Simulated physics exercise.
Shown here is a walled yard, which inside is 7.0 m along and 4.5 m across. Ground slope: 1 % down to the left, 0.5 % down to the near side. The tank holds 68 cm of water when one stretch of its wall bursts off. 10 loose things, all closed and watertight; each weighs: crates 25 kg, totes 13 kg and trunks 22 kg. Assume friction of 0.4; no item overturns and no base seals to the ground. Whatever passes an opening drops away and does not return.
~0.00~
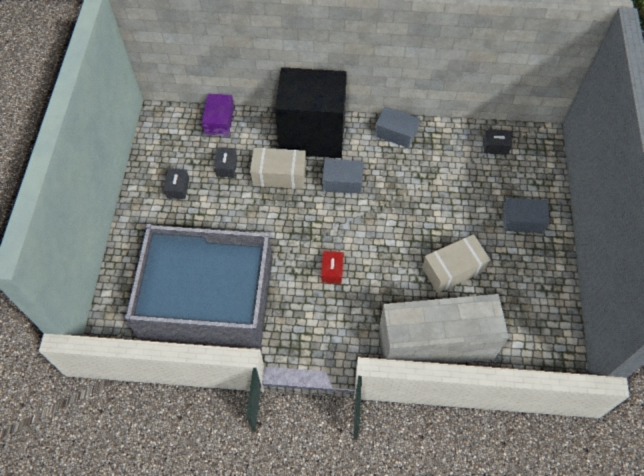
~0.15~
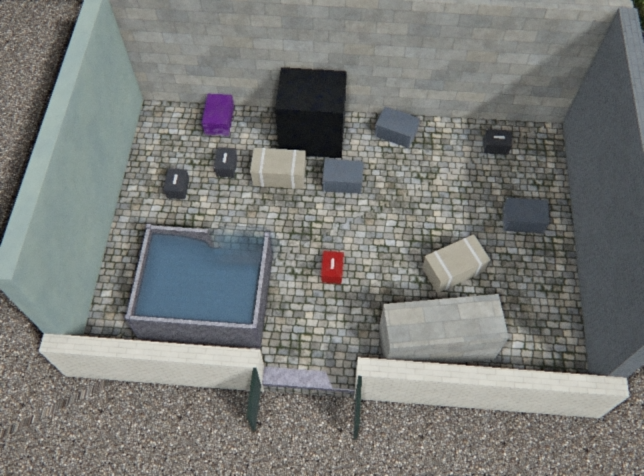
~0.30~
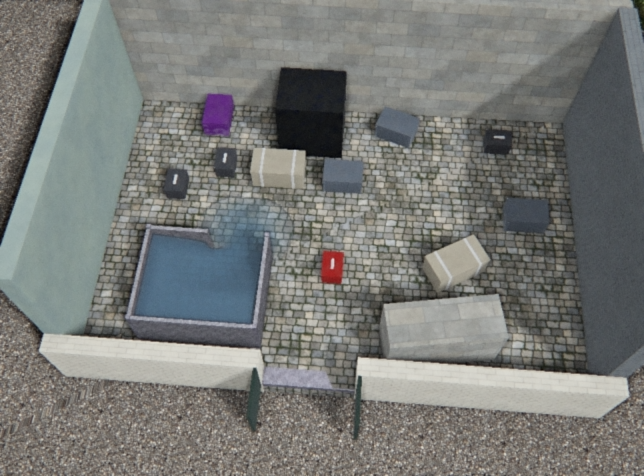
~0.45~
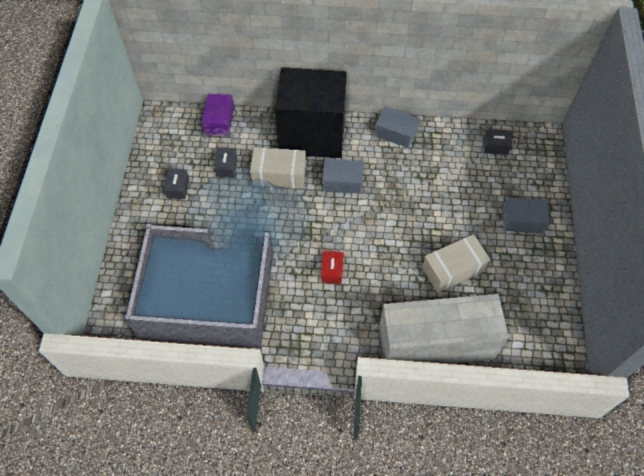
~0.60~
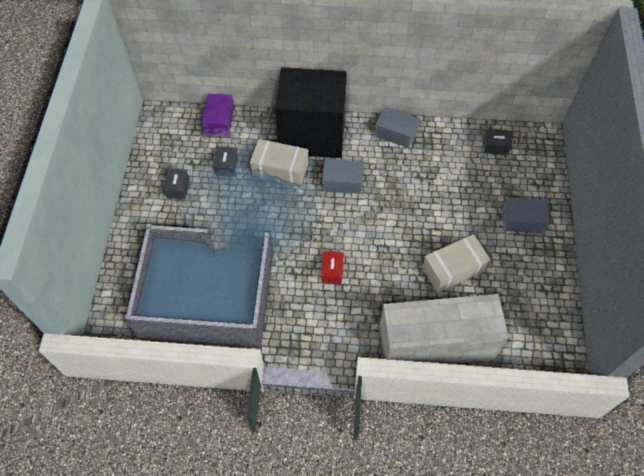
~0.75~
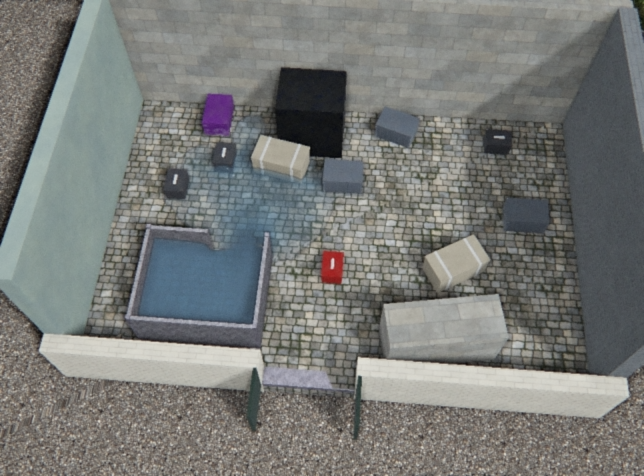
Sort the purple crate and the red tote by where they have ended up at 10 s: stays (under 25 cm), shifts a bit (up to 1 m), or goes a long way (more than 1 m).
At 10 s, the purple crate goes a long way, the red tote stays.
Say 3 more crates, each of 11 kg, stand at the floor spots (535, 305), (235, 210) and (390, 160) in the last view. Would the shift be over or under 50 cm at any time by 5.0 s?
Answers, first to last: Not exceeding, exceeding, exceeding.
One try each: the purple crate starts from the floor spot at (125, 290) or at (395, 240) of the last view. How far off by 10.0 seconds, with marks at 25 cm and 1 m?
In turn: It moves a short way; it barely shifts.
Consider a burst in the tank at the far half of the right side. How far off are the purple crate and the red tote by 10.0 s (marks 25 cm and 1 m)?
The purple crate hardly moves, the red tote is swept away.
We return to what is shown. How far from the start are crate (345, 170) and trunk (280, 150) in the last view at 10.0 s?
First 200 cm, then 200 cm.
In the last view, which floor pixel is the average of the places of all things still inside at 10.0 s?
They average out to somewhere around (336, 212).
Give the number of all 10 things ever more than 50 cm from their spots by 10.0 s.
That comes to 6.
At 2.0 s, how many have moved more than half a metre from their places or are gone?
Answer: 3.
After 2.0 s the purple crate is near (164, 108), 0.9 m from its start, afloat; the red tote is near (333, 264), 0.0 m from its start, aground; 0 of 10 are out; 2 afloat.
After 4.5 s the purple crate is near (153, 222), 2.2 m from its start, aground; the red tote is near (333, 264), 0.0 m from its start, aground; 0 of 10 are out; 1 afloat.
After 7.0 s the purple crate is near (153, 223), 2.2 m from its start, aground; the red tote is near (333, 264), 0.0 m from its start, aground; 0 of 10 are out; 1 afloat.
After 10.0 s the purple crate is near (153, 223), 2.2 m from its start, aground; the red tote is near (333, 264), 0.0 m from its start, aground; 0 of 10 are out; 1 afloat.
